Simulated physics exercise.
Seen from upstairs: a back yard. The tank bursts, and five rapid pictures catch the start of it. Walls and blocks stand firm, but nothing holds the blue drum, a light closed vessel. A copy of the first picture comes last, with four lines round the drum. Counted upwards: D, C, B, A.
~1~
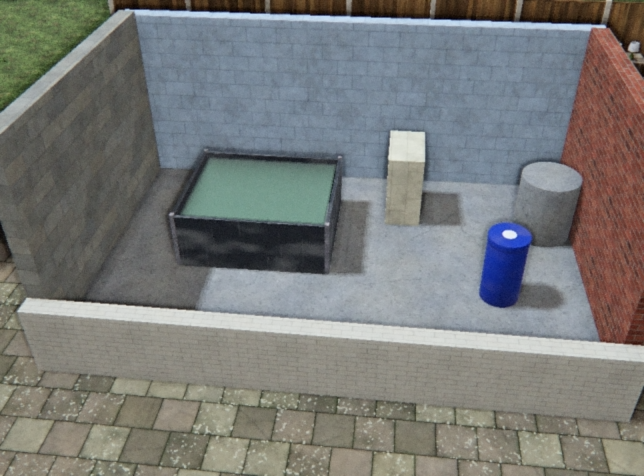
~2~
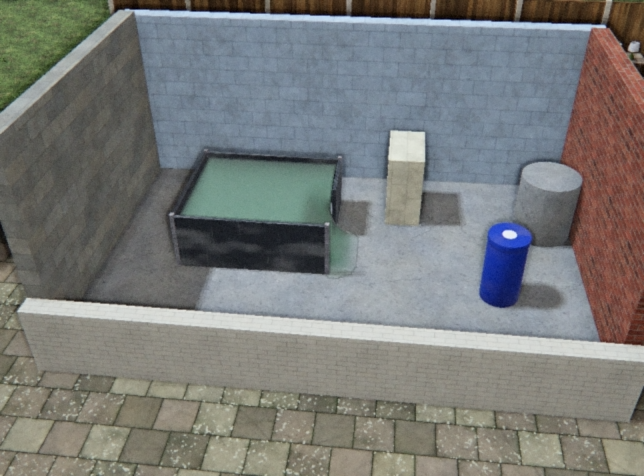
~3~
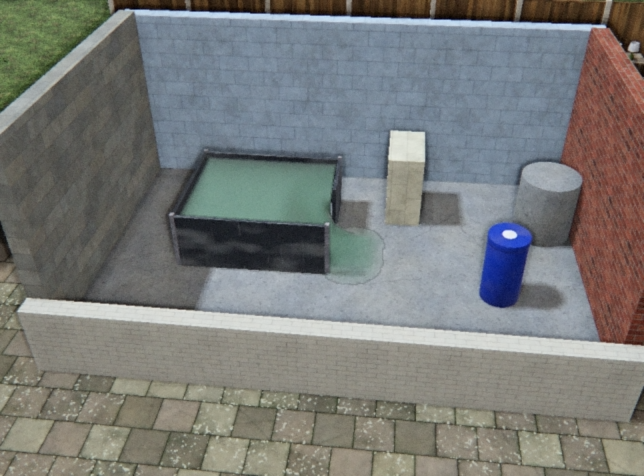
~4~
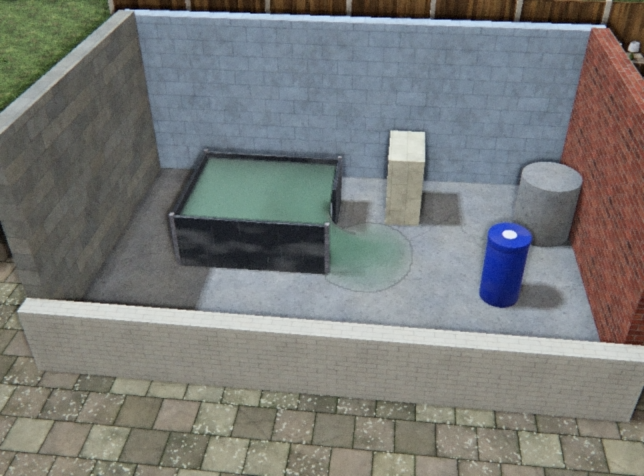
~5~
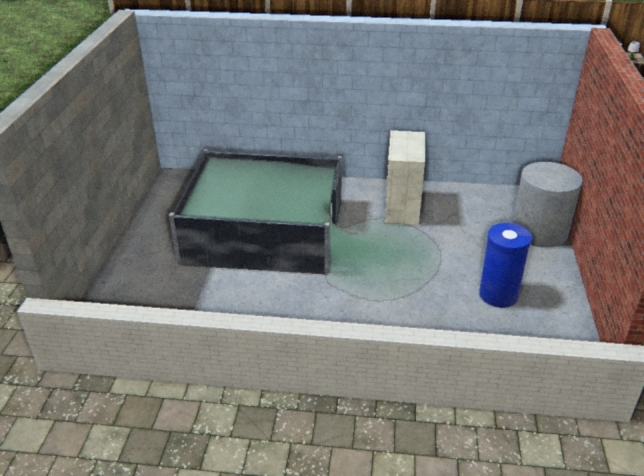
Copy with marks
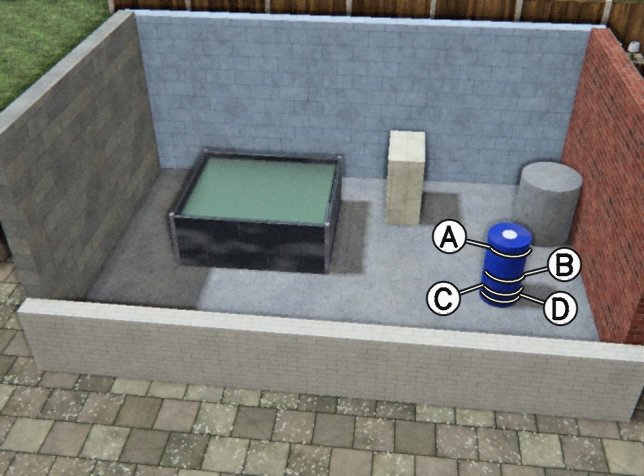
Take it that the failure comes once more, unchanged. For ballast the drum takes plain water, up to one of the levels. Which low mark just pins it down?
Choose B.
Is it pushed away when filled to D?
Yes, it does.
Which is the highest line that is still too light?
That would be C.
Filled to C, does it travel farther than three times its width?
No, it does not.
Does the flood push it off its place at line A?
No, that is safe.
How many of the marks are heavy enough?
Two of the four.
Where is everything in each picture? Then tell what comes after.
Lid of the blue drum at (510, 235); tank full, its middle at (262, 190).
Water covers 2 % of the ground and is seen nearest the drum at (346, 264).
Water covers 4 % of the ground and is seen nearest the drum at (375, 265).
Water covers 6 % of the ground and is seen nearest the drum at (398, 276).
Lid of the blue drum at (510, 235); water covers 9 % of the ground and is seen nearest the drum at (432, 266).
On the marked copy, A at (511, 256); B at (506, 281); C at (503, 294); D at (502, 301); from the bottom up D, C, B, A.
Choosing A, it does not move.
Choosing B, it does not move.
Choosing C, it is pushed about its own width away.
Choosing D, it is pushed about 7 times its own width away.
